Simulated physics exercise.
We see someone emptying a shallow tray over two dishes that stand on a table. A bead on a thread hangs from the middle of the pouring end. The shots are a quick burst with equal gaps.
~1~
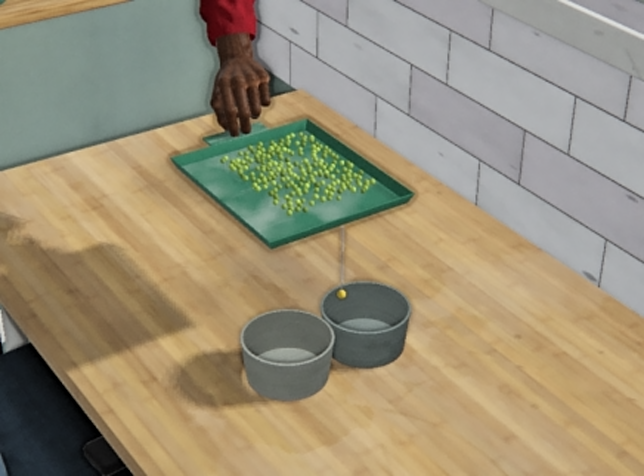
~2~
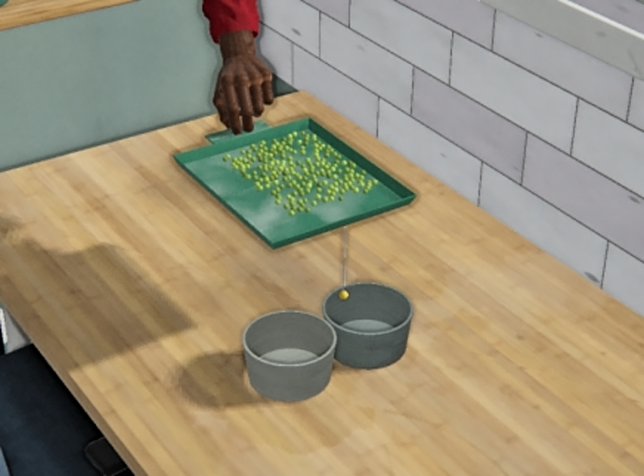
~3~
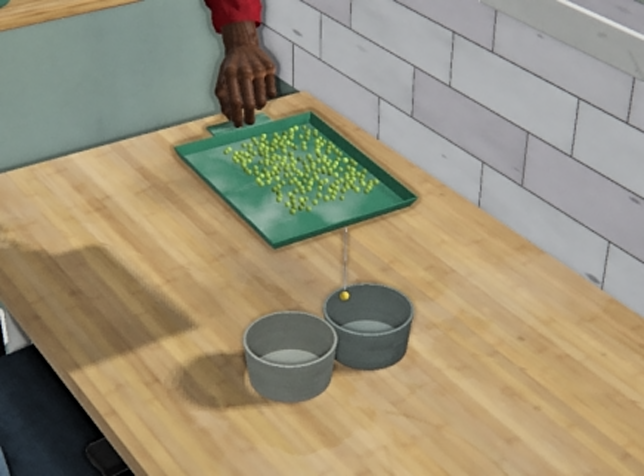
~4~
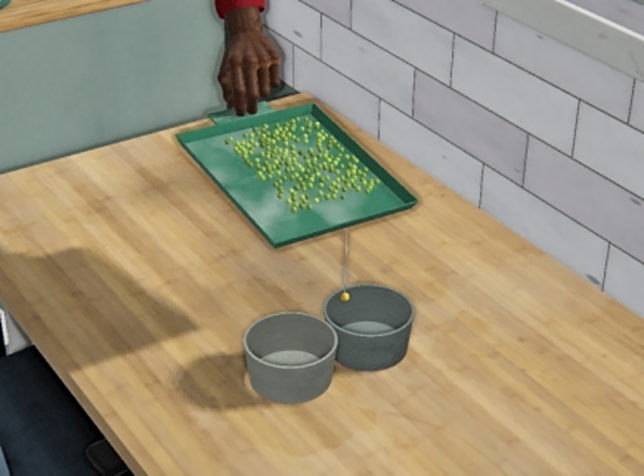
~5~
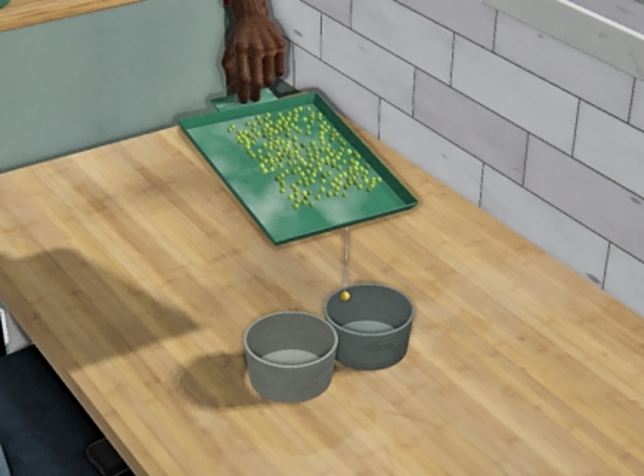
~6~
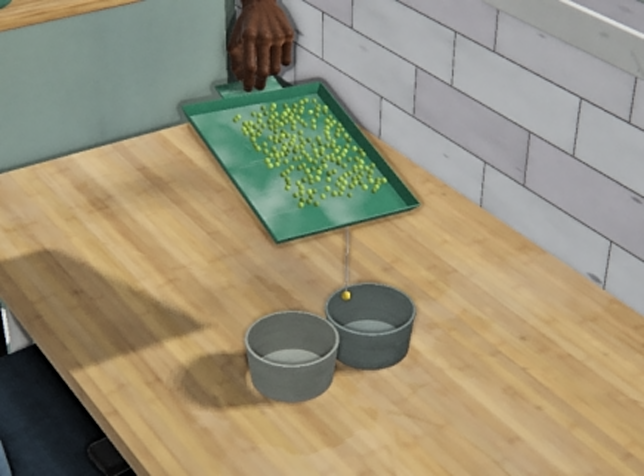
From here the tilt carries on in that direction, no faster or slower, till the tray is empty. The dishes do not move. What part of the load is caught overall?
They take only the smaller part between them.
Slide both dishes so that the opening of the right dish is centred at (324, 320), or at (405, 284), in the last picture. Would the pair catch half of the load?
The first try: The smaller part. The second: Over half.
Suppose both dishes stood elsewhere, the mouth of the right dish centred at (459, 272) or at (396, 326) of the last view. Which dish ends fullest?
First the dish on the left, then the right one.
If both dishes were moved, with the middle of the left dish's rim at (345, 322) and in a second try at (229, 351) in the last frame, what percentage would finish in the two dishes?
Roughly 100 per cent, and 0 per cent.
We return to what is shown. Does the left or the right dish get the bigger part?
Fuller: The right dish.
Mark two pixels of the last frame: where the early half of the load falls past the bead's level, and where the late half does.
Early half (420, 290), late half (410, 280).
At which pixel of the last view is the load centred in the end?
Near (415, 337).
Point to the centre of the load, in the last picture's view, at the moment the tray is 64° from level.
Near (400, 238).
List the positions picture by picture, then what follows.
The first frame shows corners of the pouring end at (271, 238) and (408, 193), level; middle of the load at (289, 170), dried peas; left dish at (312, 376); right dish at (391, 344); bead on its thread at (341, 294).
The second frame shows corners of the pouring end at (273, 239) and (410, 194), level; middle of the load at (291, 169).
The third frame shows corners of the pouring end at (275, 239) and (411, 196), tipped barely, lowest at the right corner; middle of the load at (292, 166).
The fourth frame shows corners of the pouring end at (276, 239) and (412, 199), tipped a little, lowest at the right corner; middle of the load at (293, 160).
The fifth frame shows corners of the pouring end at (277, 237) and (413, 200), tipped a little, lowest at the right corner; middle of the load at (296, 152).
The sixth frame shows corners of the pouring end at (280, 235) and (414, 202), tipped clearly, lowest at the right corner; middle of the load at (301, 147), about half on the move; left dish at (317, 377); right dish at (396, 346).
Soon after the last picture, tray tipped steeply; about half on the tray; a small part in the right dish; about a quarter outside both; about a quarter in the air.
A little later, tray tipped past a quarter turn; about a third in the right dish; about two thirds outside both; a stray few in the air.
Later still, tray tipped past a quarter turn; about a third in the right dish; about two thirds outside both.
At rest, tray tipped past a quarter turn; none in the left dish; about a third in the right dish; about two thirds outside both.
